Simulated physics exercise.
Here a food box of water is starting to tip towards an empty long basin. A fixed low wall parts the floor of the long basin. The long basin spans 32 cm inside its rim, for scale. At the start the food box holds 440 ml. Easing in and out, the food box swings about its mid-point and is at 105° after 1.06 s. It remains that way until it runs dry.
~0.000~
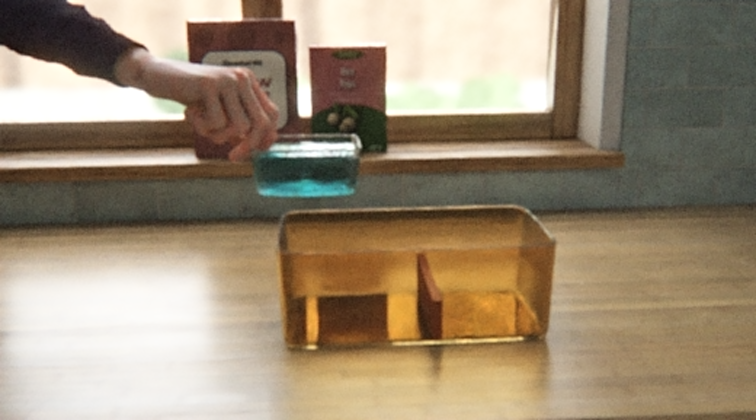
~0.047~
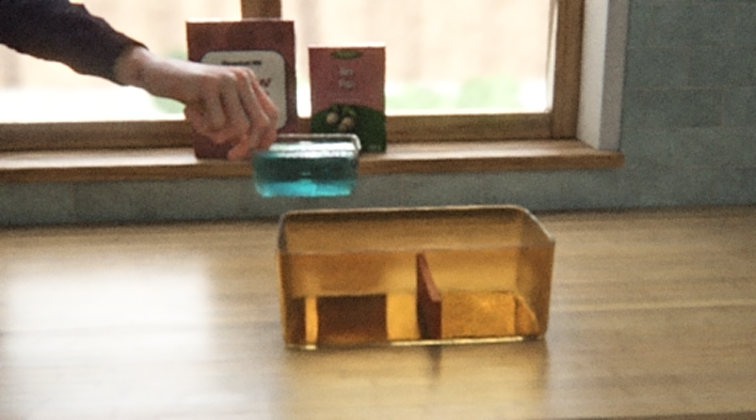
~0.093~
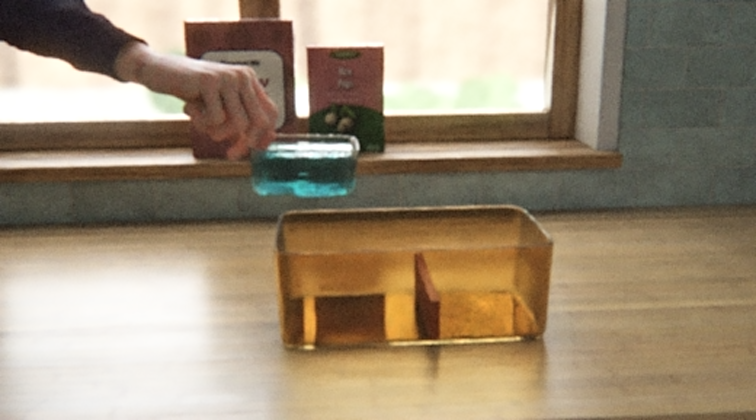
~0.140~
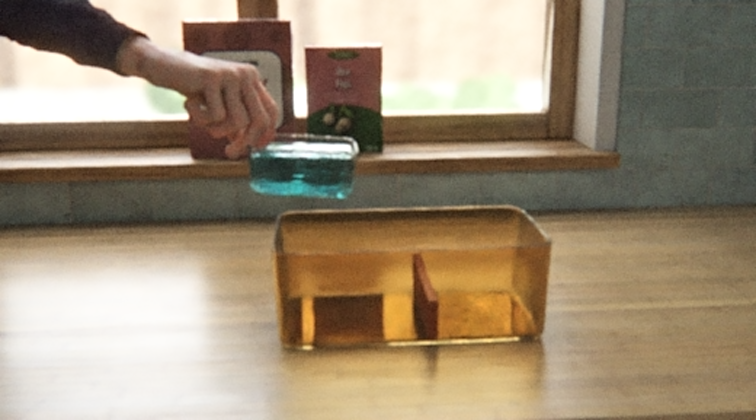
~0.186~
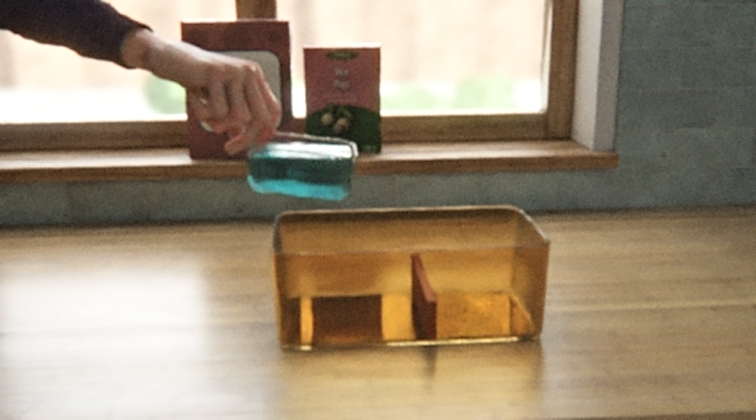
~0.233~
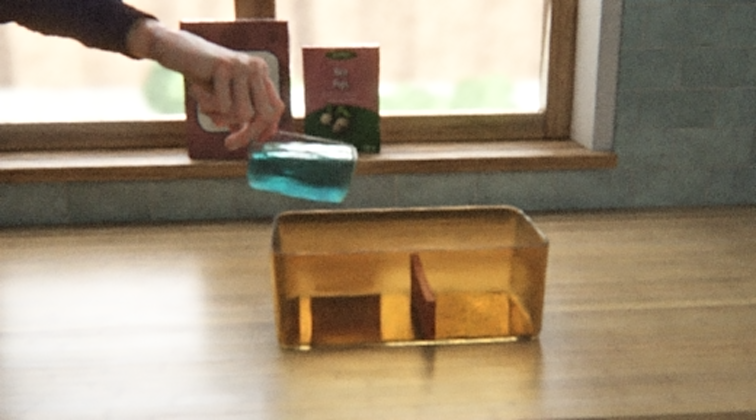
Hand holding a small clear box of blue water above a long amber basin, slowly tilting it slightly down to the right.
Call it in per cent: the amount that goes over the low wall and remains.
I would put it at about 1 per cent.
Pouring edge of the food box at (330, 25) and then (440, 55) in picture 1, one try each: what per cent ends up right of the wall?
Respectively 5 and 95 %.
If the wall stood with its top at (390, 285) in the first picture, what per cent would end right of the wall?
Around 70 %, I'd say.
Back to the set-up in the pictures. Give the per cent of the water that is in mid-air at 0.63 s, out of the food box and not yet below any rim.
Roughly 30 percent.
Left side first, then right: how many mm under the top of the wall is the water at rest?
34 mm left, 50 mm right.
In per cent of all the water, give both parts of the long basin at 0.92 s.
Left roughly 92 per cent, right roughly 0.
Then, 0.63 s in, the tilt is 68° and 32 per cent is still to pour, 38 is left of the wall and 0 right of it.
Then, 0.92 s in, the tilt is 101° and 4 per cent is still to pour, 93 is left of the wall and 0 right of it.
Then, 1.23 s in, the tilt is 105° and 0 per cent is still to pour, 98 is left of the wall and 1 right of it.
Then, 1.56 s in, the tilt is 105° and 0 per cent is still to pour, 98 is left of the wall and 1 right of it.
Finally, 98 per cent lies left of the wall, 1 right of it and 1 outside.
